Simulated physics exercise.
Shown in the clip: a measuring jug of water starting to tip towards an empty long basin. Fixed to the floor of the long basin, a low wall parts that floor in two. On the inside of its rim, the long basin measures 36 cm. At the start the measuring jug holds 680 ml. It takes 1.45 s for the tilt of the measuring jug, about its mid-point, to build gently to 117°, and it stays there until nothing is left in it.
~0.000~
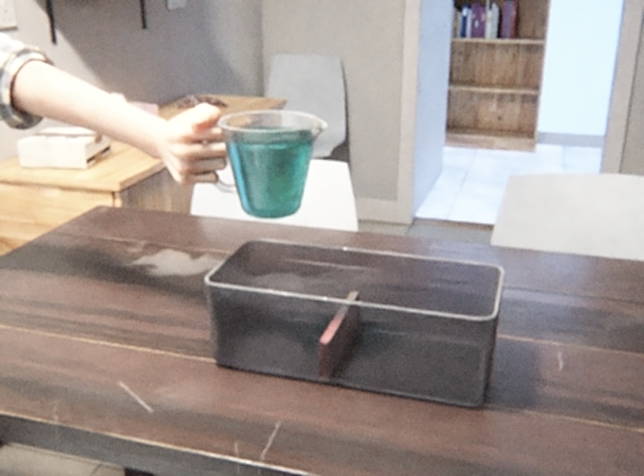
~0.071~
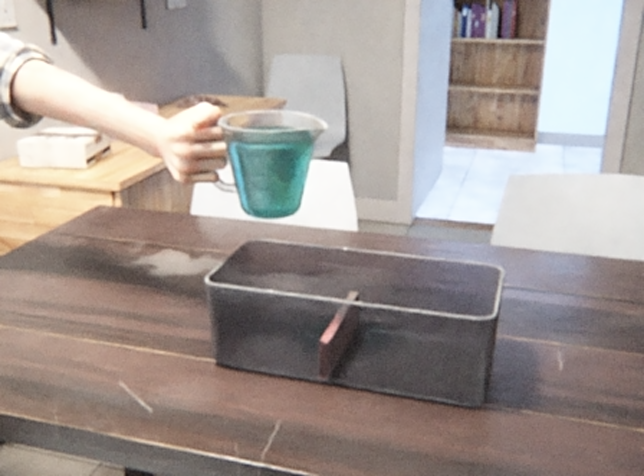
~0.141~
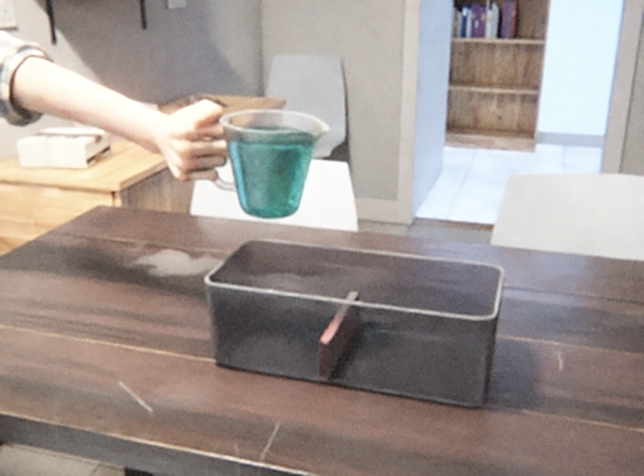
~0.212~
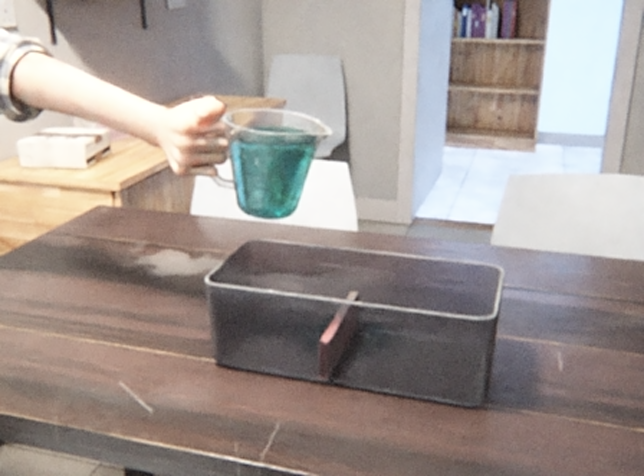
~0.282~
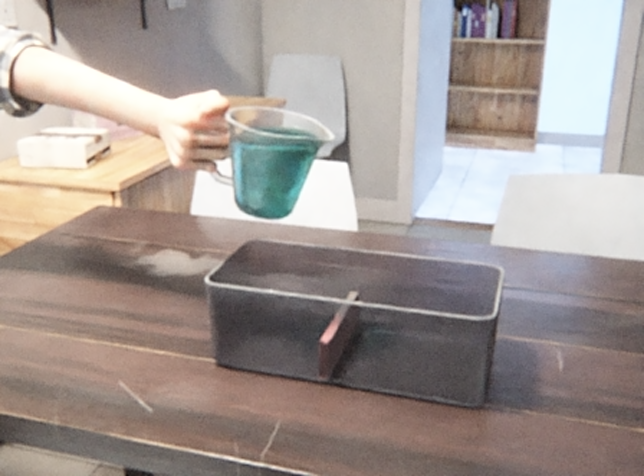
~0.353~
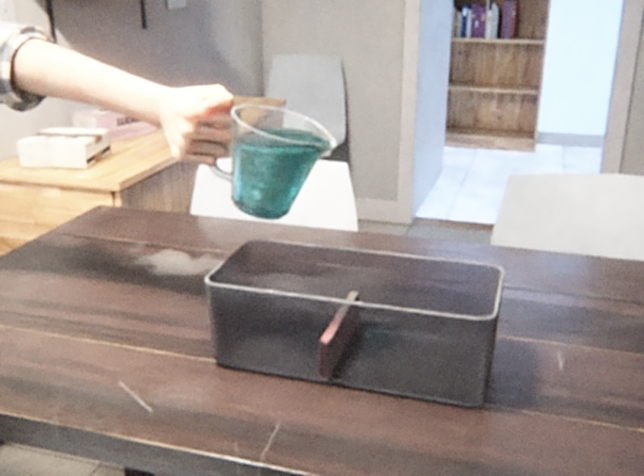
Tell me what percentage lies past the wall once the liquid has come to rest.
Some 89 per cent.
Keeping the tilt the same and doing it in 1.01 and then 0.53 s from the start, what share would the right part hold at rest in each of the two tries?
Result: 85 per cent, then 60 per cent.
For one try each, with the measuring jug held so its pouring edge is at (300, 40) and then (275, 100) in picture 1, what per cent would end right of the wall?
85 and 35 %.
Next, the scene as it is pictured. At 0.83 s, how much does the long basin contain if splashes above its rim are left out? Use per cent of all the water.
About 20%.
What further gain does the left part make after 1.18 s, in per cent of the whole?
Around 6 in a hundred.
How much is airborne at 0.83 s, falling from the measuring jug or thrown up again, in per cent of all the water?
Close to 20 per cent, I'd say.
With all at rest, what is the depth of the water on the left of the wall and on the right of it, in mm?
Final reading - left some 2 mm, right some 20 mm.
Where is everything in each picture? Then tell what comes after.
The first picture shows tilt 0°; pouring edge (327, 126); surface from (231, 131) to (314, 137); the long basin's rim runs from (228, 260) to (500, 293); the wall's top is at (340, 316).
The second picture shows tilt 1°; pouring edge (327, 127); surface from (232, 131) to (315, 137).
The third picture shows tilt 3°; pouring edge (329, 129); surface from (232, 131) to (315, 138).
The fourth picture shows tilt 6°; pouring edge (331, 133); surface from (235, 131) to (319, 139).
The fifth picture shows tilt 11°; pouring edge (334, 138); surface from (237, 132) to (324, 140).
The sixth picture shows tilt 16°; pouring edge (336, 145); surface from (240, 134) to (331, 142).
Then, 0.83 s in, the tilt is 72° and 60 per cent is still to pour, 0 is left of the wall and 19 right of it.
Then, 1.18 s in, the tilt is 107° and 5 per cent is still to pour, 4 is left of the wall and 84 right of it.
Then, 1.55 s in, the tilt is 117° and 0 per cent is still to pour, 10 is left of the wall and 89 right of it.
Then, 1.95 s in, the tilt is 117° and 0 per cent is still to pour, 10 is left of the wall and 89 right of it.
Finally, 10 per cent lies left of the wall, 89 right of it and 0 outside.
